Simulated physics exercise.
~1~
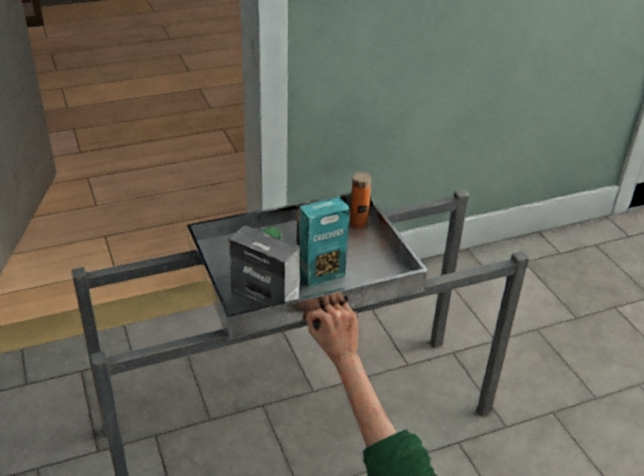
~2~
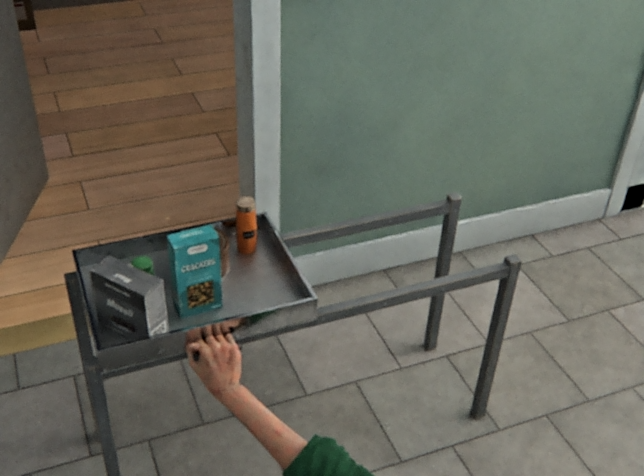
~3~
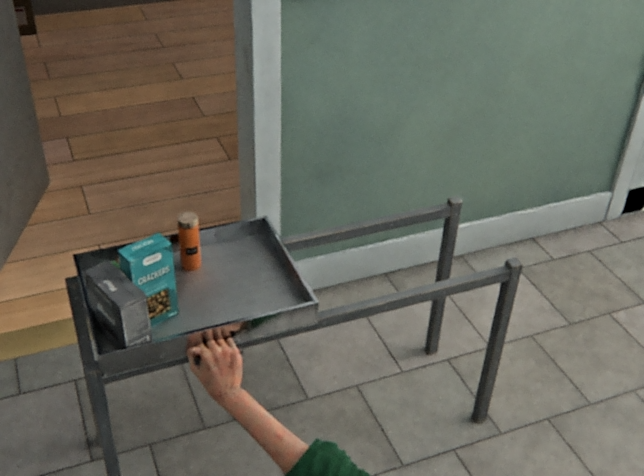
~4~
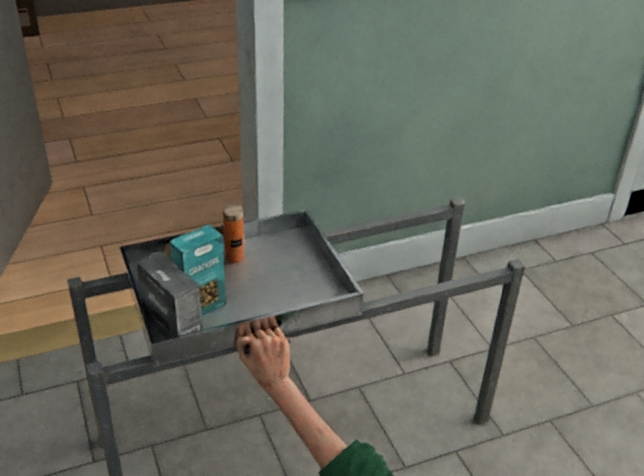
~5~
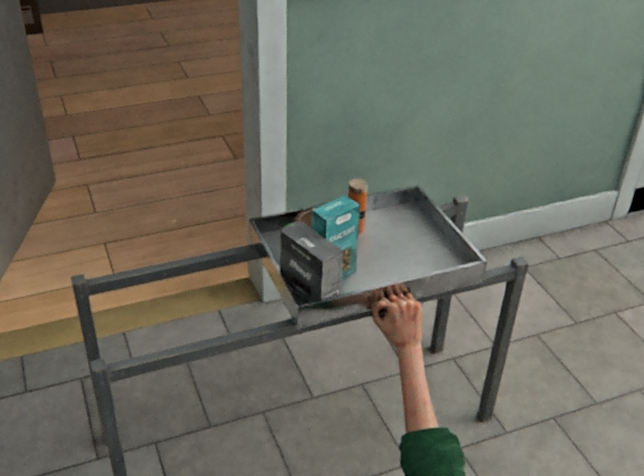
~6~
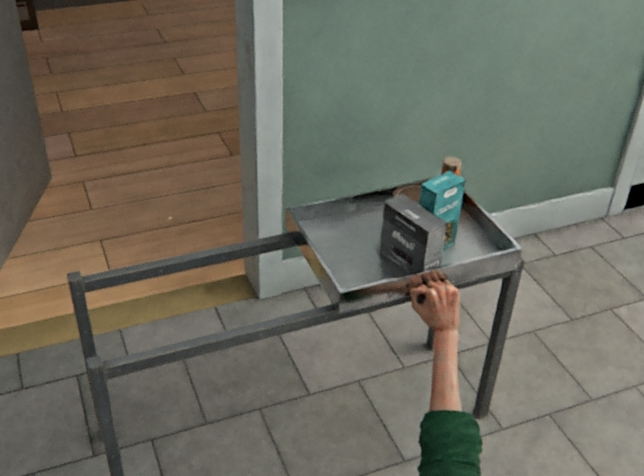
In a tiled hallway, a hand slides a tray of upright items left, then right.
